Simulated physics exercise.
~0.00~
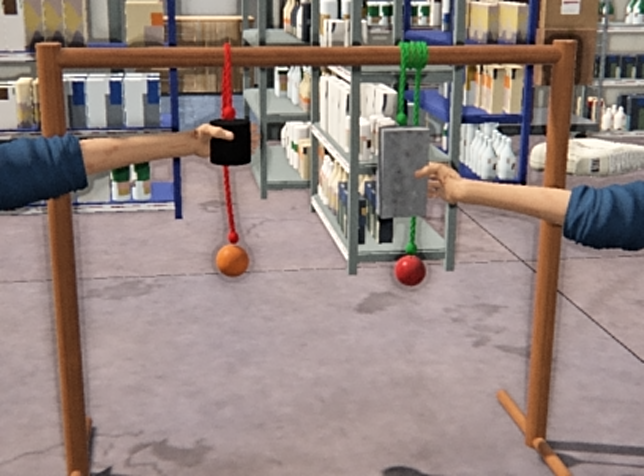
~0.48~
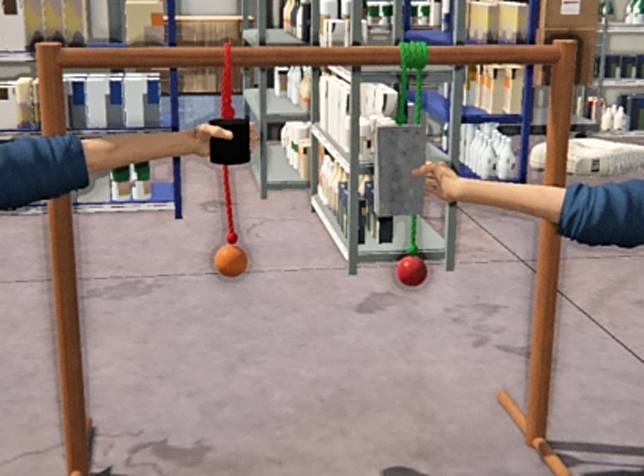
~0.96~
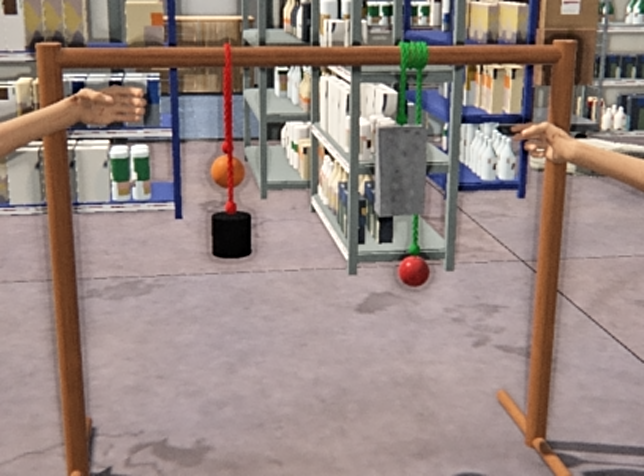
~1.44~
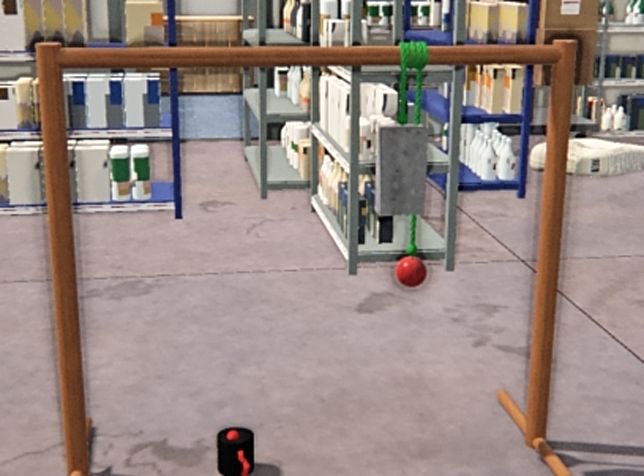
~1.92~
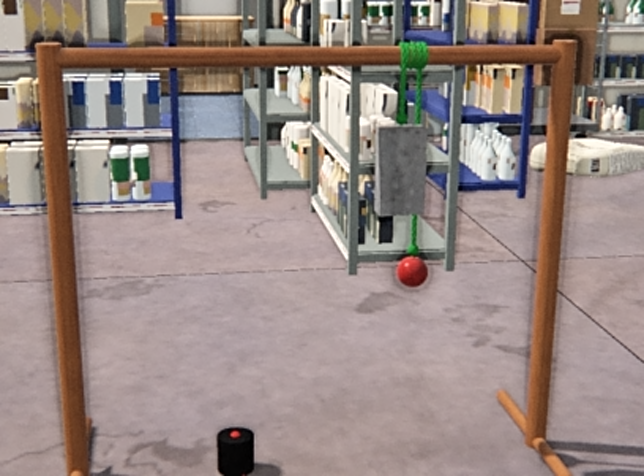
To begin with, a wooden frame stands in a warehouse-like room, with a black cylinder and an orange ball on a red rope at left, and a grey block and a red ball on a green rope at right. A hand grips the cylinder while another touches the block. Both hands then let go and draw back, and the cylinder drops as the orange ball rises. The cylinder pulls the red rope off the bar and lands upright on the floor, the orange ball no longer visible. At the end, the block and red ball still hang in place.
